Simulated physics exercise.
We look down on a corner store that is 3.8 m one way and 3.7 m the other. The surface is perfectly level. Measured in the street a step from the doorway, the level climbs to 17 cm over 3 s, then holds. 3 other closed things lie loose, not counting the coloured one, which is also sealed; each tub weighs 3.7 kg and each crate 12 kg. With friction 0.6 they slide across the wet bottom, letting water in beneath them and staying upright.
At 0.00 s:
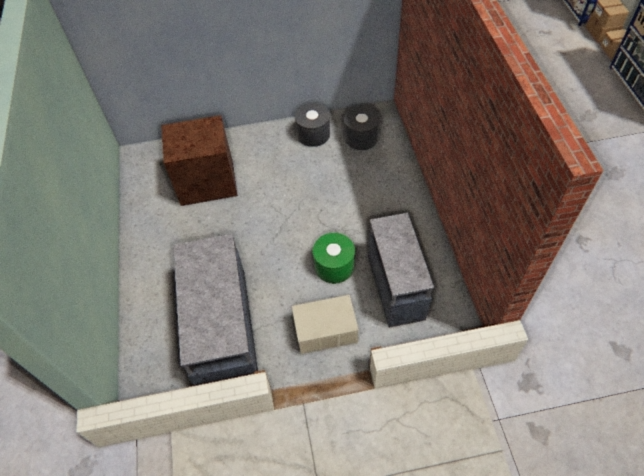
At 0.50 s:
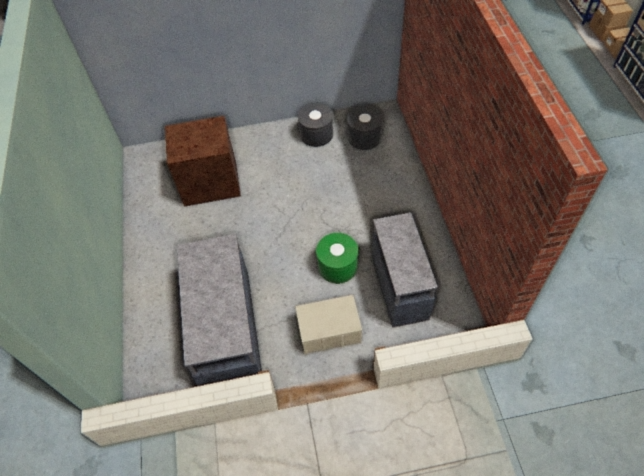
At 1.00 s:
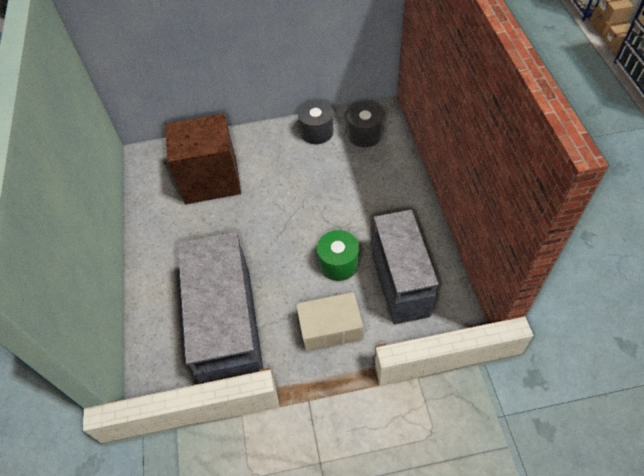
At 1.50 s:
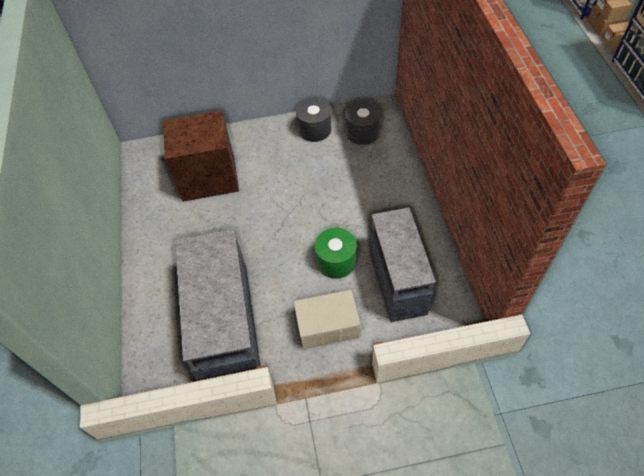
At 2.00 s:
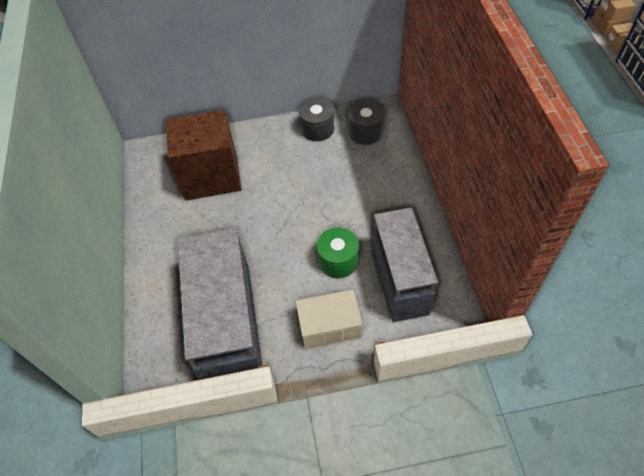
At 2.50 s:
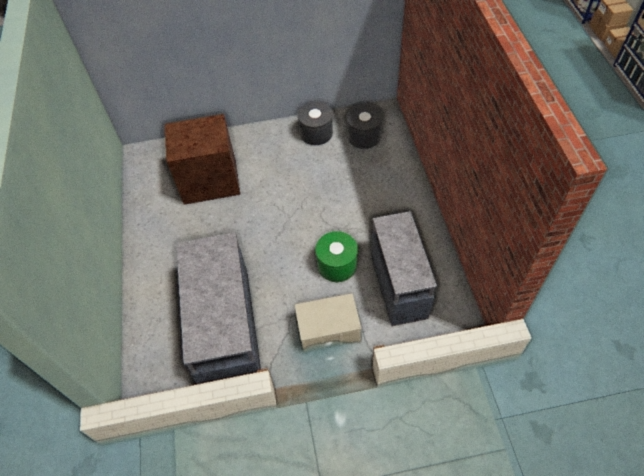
Water spread across the pavement outside a small walled store, crept up to the doorway, and just slipped in over the threshold, while the green tub and everything else inside stayed where it was.
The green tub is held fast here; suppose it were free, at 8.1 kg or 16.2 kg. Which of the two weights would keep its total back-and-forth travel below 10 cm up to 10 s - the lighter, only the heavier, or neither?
Neither one.
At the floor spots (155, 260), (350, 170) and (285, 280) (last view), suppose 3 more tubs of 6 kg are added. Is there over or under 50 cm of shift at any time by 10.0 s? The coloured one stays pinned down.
Spot one stays inside, spot two stays inside, spot three crosses the limit.
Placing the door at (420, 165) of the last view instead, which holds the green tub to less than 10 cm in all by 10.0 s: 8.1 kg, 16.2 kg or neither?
If so, even the lighter mass works.
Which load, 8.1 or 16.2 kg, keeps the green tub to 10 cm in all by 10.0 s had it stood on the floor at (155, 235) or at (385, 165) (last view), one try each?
At the first spot the heavier mass is required, at the second the heavier mass is required.
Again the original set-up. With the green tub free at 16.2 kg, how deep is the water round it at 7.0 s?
Close to 6 cm deep.
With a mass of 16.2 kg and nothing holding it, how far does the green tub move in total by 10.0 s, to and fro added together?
Total path: Around 30 cm.
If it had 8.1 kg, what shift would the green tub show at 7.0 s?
It would be some 200 cm from its spot.
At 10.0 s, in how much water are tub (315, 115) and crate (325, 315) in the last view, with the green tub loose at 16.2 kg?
8 and 9 cm.
After 3.5 s the green tub would be 5 cm from its start with 8.1 kg and 1 cm from its start with 16.2 kg; 0 cm of water round it then.
After 4.5 s the green tub would be 24 cm from its start with 8.1 kg and 3 cm from its start with 16.2 kg; 7 cm of water round it then.
After 7.0 s the green tub would be 177 cm from its start with 8.1 kg and 31 cm from its start with 16.2 kg; 6 cm of water round it then.
After 10.0 s the green tub would be 161 cm from its start with 8.1 kg and 32 cm from its start with 16.2 kg; 7 cm of water round it then.
